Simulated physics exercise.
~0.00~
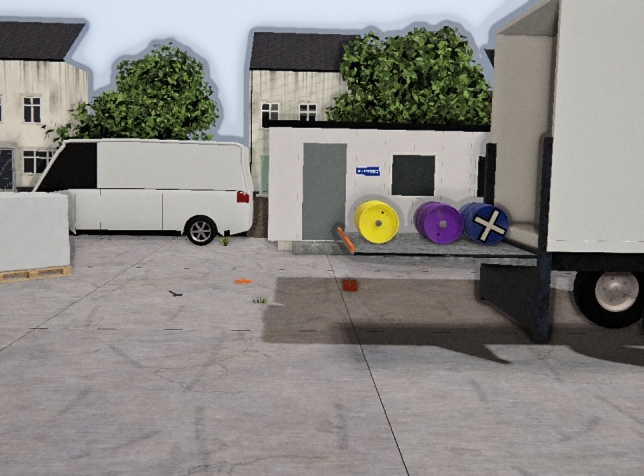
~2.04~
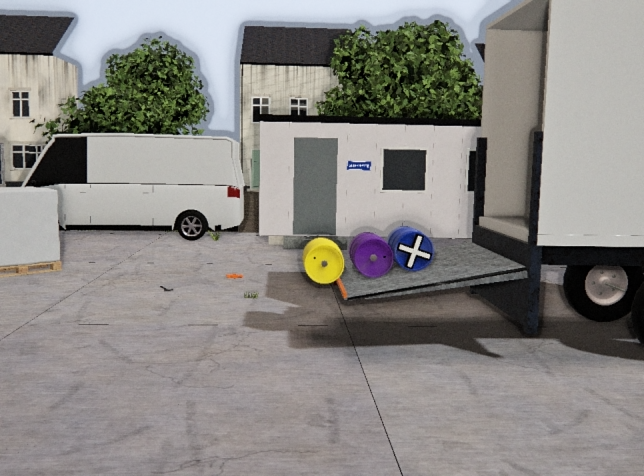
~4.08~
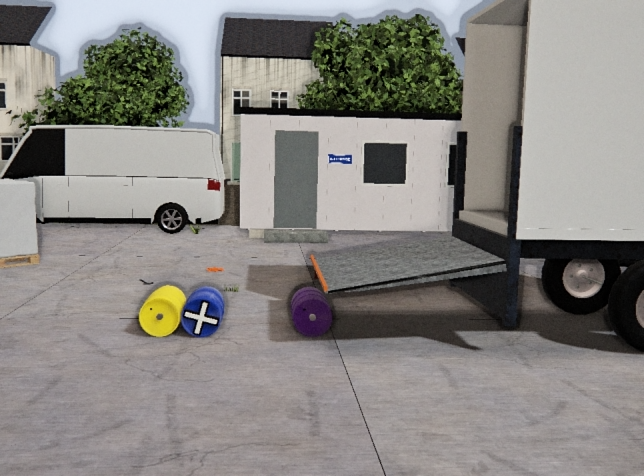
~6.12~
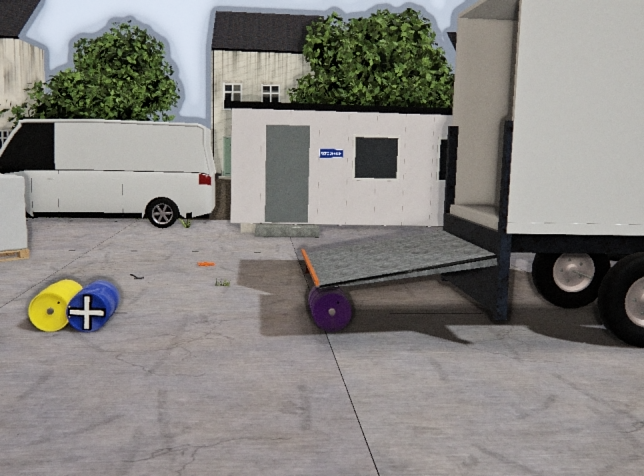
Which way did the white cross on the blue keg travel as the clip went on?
The white cross moved to the left, carried along with the blue keg as it left the tail-lift and went across the ground.
